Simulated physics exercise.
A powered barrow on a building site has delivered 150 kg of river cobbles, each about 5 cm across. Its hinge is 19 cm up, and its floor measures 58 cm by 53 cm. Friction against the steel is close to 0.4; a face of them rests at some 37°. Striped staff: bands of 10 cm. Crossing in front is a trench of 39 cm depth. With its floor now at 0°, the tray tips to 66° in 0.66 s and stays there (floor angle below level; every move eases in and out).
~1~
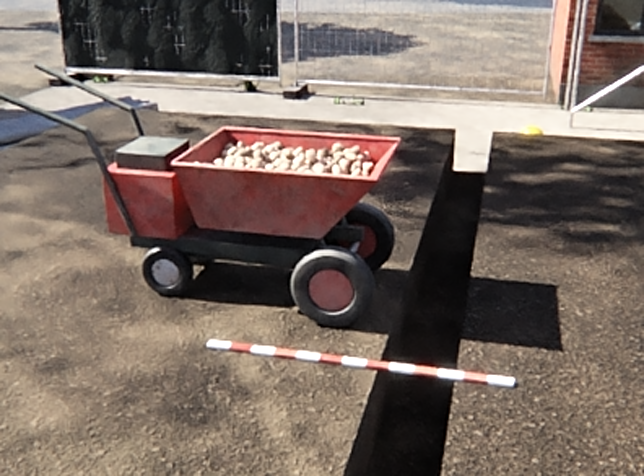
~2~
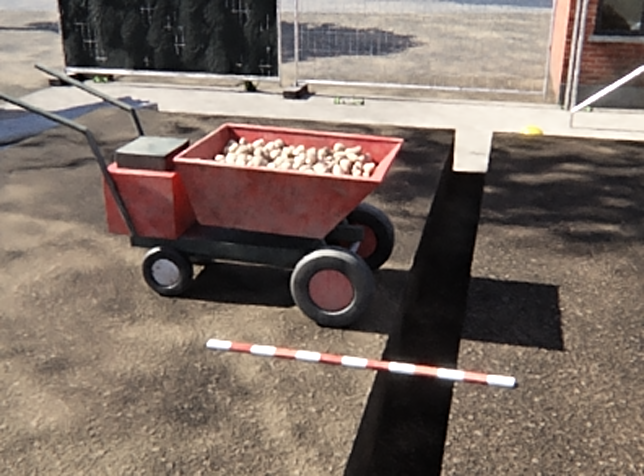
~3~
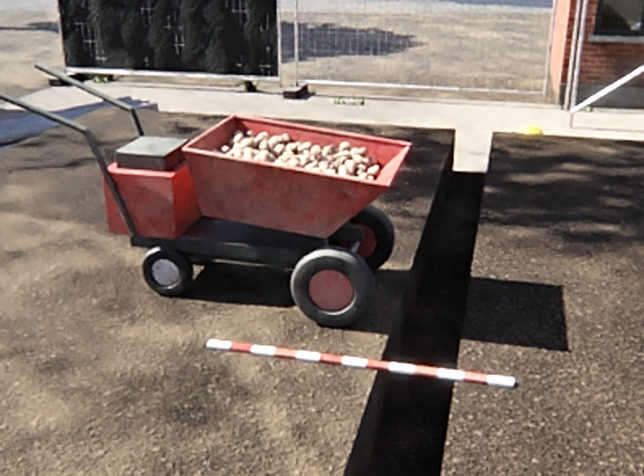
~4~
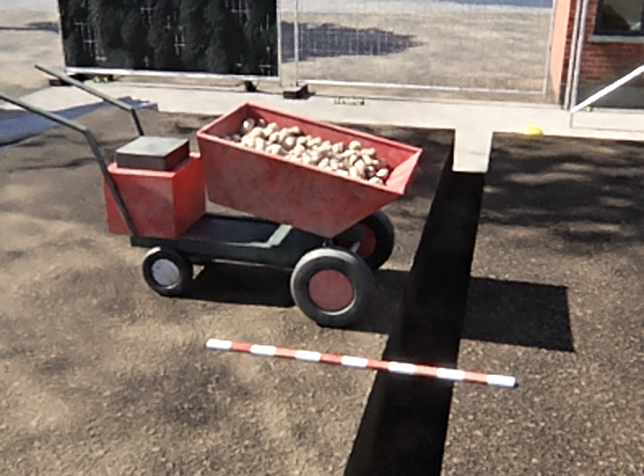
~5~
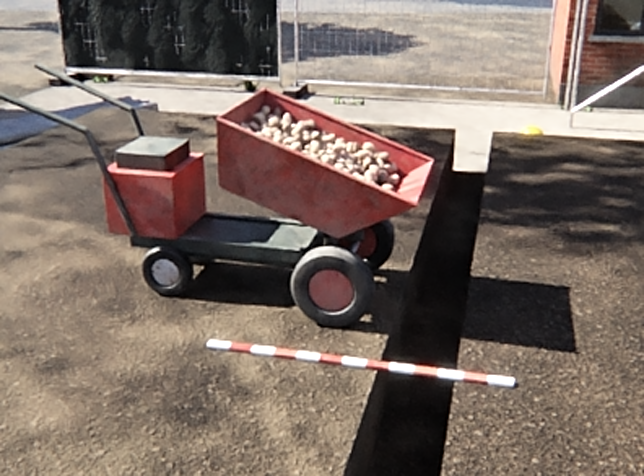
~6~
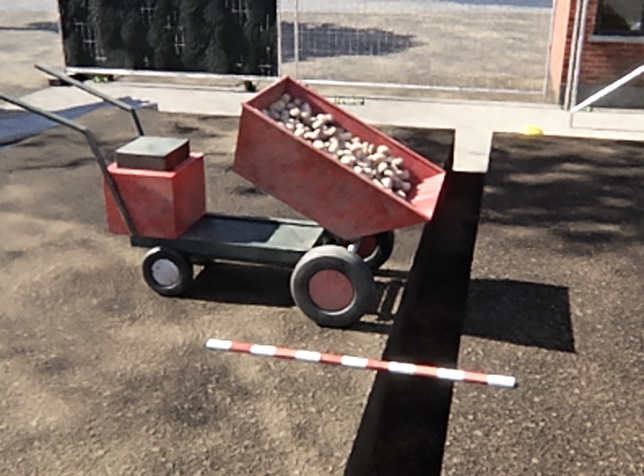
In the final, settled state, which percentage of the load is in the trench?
17 per cent is in the trench.
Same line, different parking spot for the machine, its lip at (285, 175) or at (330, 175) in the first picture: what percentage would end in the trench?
Around 85% for the first place and 50% for the second.
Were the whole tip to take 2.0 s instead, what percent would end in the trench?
Roughly 30 per cent.
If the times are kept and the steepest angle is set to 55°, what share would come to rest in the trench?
Then roughly 10 percent.
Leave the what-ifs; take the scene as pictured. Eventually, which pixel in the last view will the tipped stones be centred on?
The resting stones are centred at roughly (531, 311).
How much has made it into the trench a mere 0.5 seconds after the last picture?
About 0 per cent by then.
Then, 0.2 s after the last picture the floor is at 56°, 100 % in the tray; the foremost stones are at (444, 236).
Then, 0.5 s after the last picture the floor is at 66°, 83 % in the tray, 1 % in the trench, 17 % past the trench; the foremost stones are at (530, 307).
Then, 0.8 s after the last picture the floor is at 66°, 28 % in the tray, 72 % past the trench; the foremost stones are past the picture's edge.
Then, 2.8 s after the last picture the floor is at 66°, 0 % in the tray, 17 % in the trench, 83 % past the trench; the foremost stones are past the picture's edge.
